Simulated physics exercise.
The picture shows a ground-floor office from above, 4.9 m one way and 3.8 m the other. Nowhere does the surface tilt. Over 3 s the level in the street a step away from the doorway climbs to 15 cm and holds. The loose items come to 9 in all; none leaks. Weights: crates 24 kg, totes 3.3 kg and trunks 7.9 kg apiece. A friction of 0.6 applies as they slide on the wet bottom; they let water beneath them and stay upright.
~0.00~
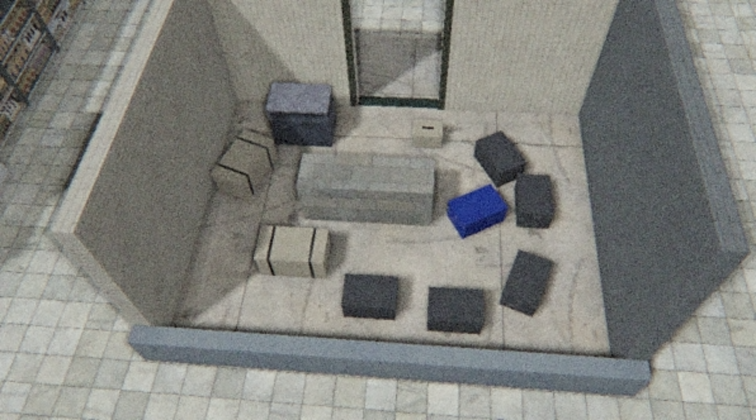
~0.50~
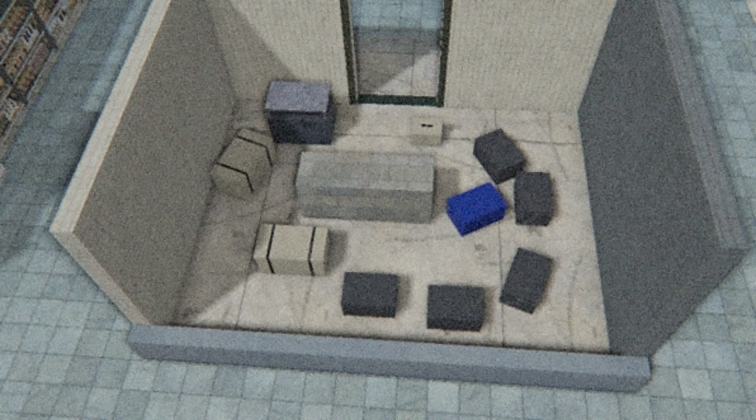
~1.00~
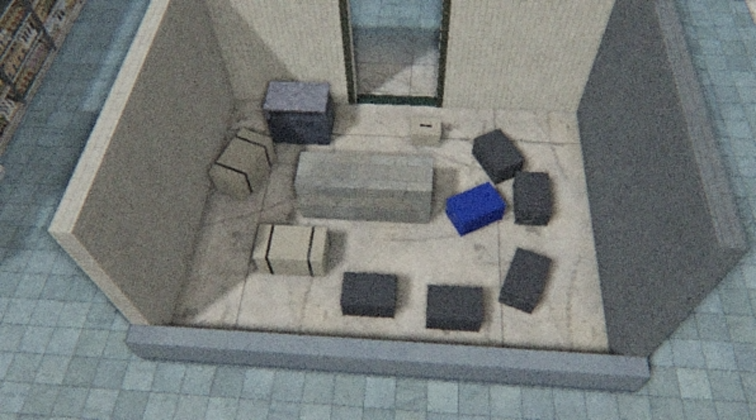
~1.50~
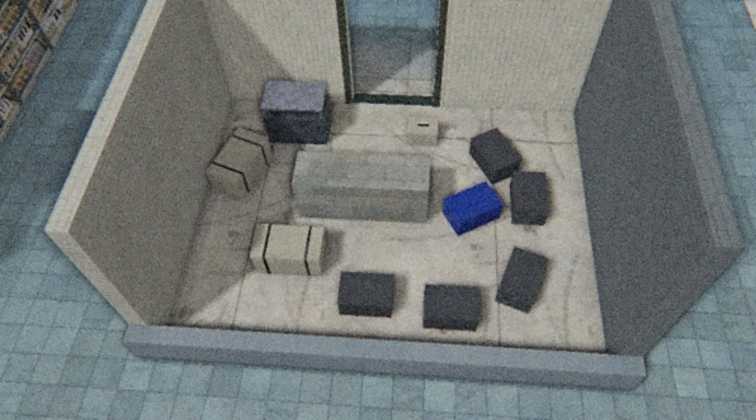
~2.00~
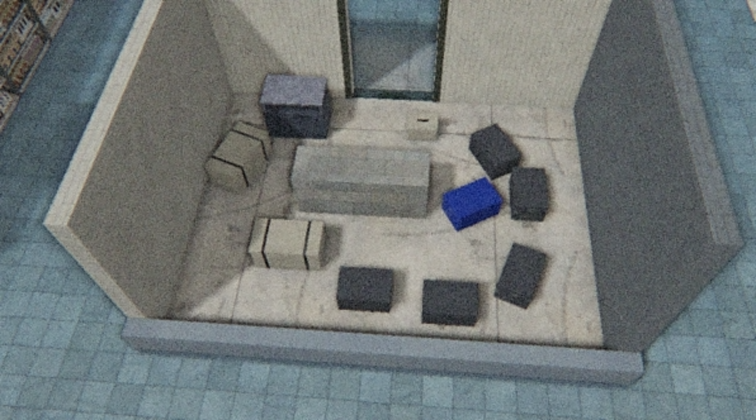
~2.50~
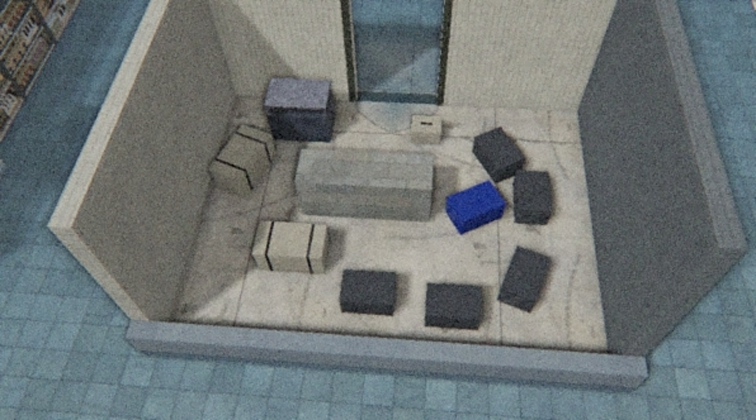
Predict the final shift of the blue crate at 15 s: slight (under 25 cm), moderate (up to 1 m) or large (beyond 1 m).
Shifts somewhat.
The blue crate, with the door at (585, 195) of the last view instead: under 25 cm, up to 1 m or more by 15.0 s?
Blue crate: Remains in position.
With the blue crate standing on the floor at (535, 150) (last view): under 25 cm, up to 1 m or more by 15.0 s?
What happens is it remains nearly in place.
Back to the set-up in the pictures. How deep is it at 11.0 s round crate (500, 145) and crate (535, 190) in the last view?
Depths: Near 7 cm, then near 5 cm.
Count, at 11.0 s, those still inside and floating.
3 at that moment.
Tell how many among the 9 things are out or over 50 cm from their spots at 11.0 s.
By my tally, 2.
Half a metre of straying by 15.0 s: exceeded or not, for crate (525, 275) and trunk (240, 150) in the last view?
Result, in order: Lower / higher.
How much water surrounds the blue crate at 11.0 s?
I'd put it at about 7 cm.
After 3.5 s the blue crate is near (476, 200), 0.0 m from its start, aground; 0 afloat.
After 6.8 s the blue crate is near (476, 200), 0.0 m from its start, aground; 2 afloat.
After 11.0 s the blue crate is near (478, 207), 0.1 m from its start, aground; 3 afloat.
After 15.0 s the blue crate is near (481, 235), 0.5 m from its start, aground; 3 afloat.
